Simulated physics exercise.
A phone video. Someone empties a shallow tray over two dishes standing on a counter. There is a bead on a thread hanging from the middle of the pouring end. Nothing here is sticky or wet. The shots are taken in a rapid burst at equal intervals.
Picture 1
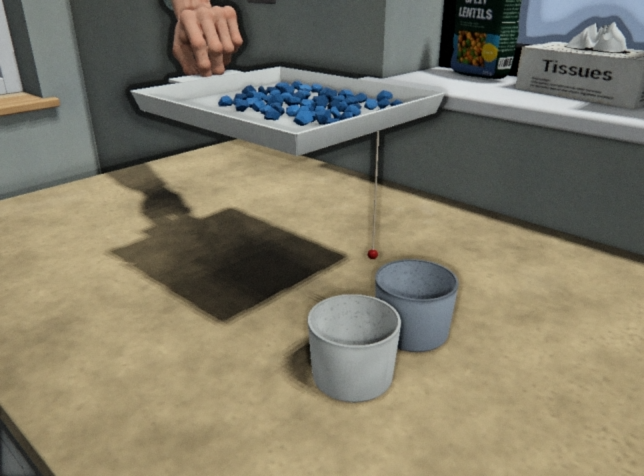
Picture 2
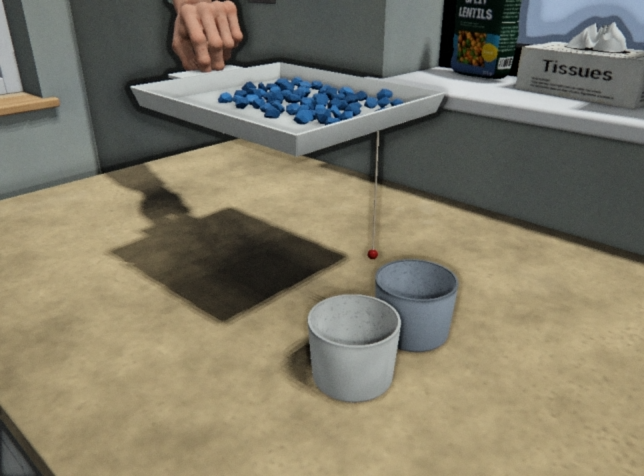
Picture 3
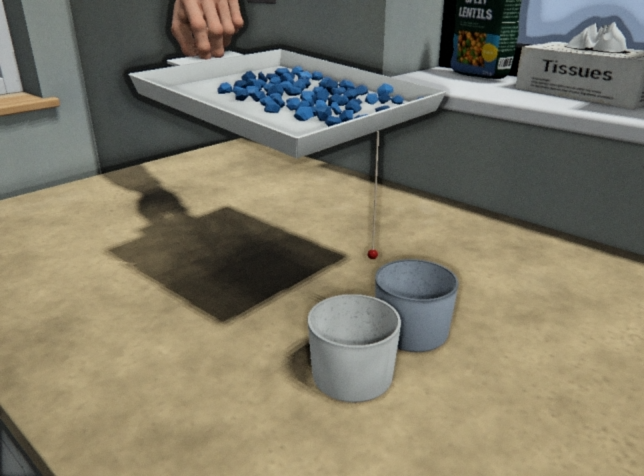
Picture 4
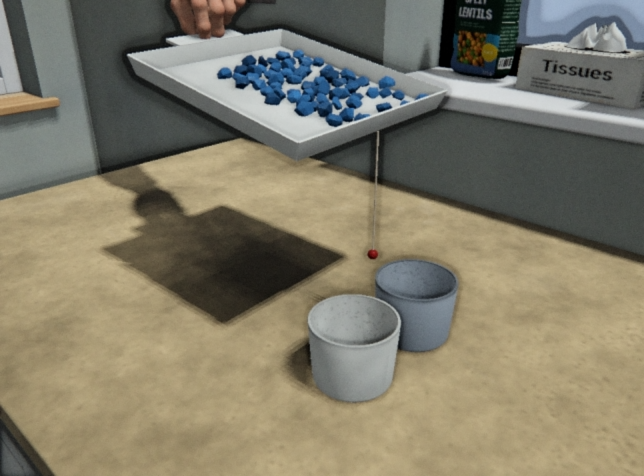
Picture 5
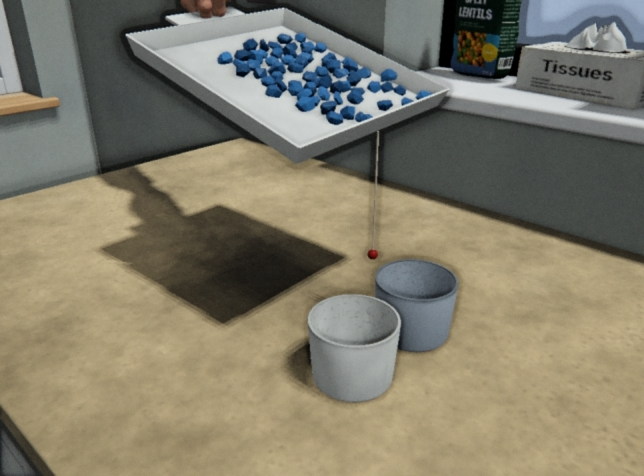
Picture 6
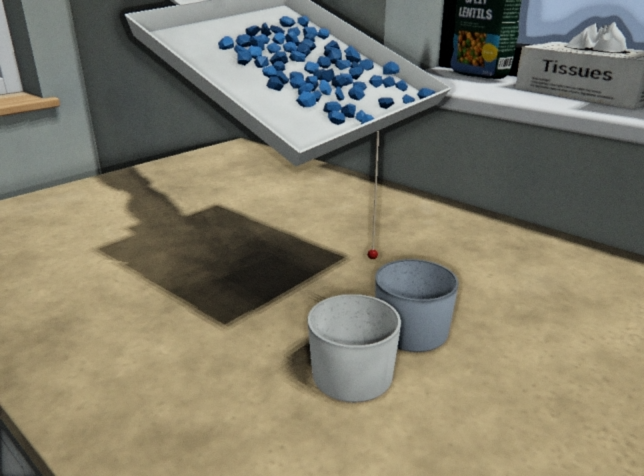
A hand raises the back of a white tray of blue stones above two dishes.
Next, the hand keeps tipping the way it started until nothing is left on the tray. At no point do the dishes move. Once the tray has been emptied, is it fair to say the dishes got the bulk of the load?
I expect most of the load to be saved.
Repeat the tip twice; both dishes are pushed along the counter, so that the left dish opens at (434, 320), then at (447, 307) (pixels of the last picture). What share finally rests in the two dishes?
10% for the first placement, 10% for the second.
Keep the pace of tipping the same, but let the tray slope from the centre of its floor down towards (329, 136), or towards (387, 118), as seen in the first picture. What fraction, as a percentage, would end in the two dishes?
In order, some 50 % and some 20 %.
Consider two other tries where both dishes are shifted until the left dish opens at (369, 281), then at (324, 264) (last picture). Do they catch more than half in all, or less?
Well, it comes to a lesser portion at first and a lesser portion after that.
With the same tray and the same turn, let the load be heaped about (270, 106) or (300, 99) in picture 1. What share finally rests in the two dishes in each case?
Roughly 60 per cent, and 70 per cent.
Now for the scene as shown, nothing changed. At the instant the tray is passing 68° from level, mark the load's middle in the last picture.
Mark it at roughly (364, 124) in the final frame.
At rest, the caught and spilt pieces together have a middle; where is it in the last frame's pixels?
Centre at rest, last view: Approx. (364, 365).
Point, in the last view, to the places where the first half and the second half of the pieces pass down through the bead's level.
Starting near (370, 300), moving on to near (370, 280).
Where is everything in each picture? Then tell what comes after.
Corners of the pouring end at (296, 131) and (437, 93), level; middle of the load at (308, 105), aquarium stones; left dish at (389, 362); right dish at (449, 316); bead on its thread at (373, 254), in the first frame.
Corners of the pouring end at (297, 132) and (437, 93), level; middle of the load at (308, 103), in the second frame.
Corners of the pouring end at (297, 134) and (438, 91), tipped barely, lowest at the left corner; middle of the load at (308, 97), in the third frame.
Corners of the pouring end at (298, 138) and (440, 89), tipped a little, lowest at the left corner; middle of the load at (309, 87), in the fourth frame.
Corners of the pouring end at (299, 142) and (442, 88), tipped clearly, lowest at the left corner; middle of the load at (310, 78), in the fifth frame.
Corners of the pouring end at (300, 146) and (444, 87), tipped clearly, lowest at the left corner; middle of the load at (312, 69); left dish at (389, 362); right dish at (449, 316), in the sixth frame.
Soon after the last picture, tray tipped steeply; most on the tray; a small part in the air.
A little later, tray tipped past a quarter turn; about a quarter on the tray; about a quarter in the left dish; a small part in the right dish; about a quarter outside both; about a third in the air.
Later still, tray tipped past a quarter turn; about half in the left dish; about a quarter in the right dish; about a third outside both.
At rest, tray tipped past a quarter turn; about half in the left dish; about a quarter in the right dish; about a third outside both.
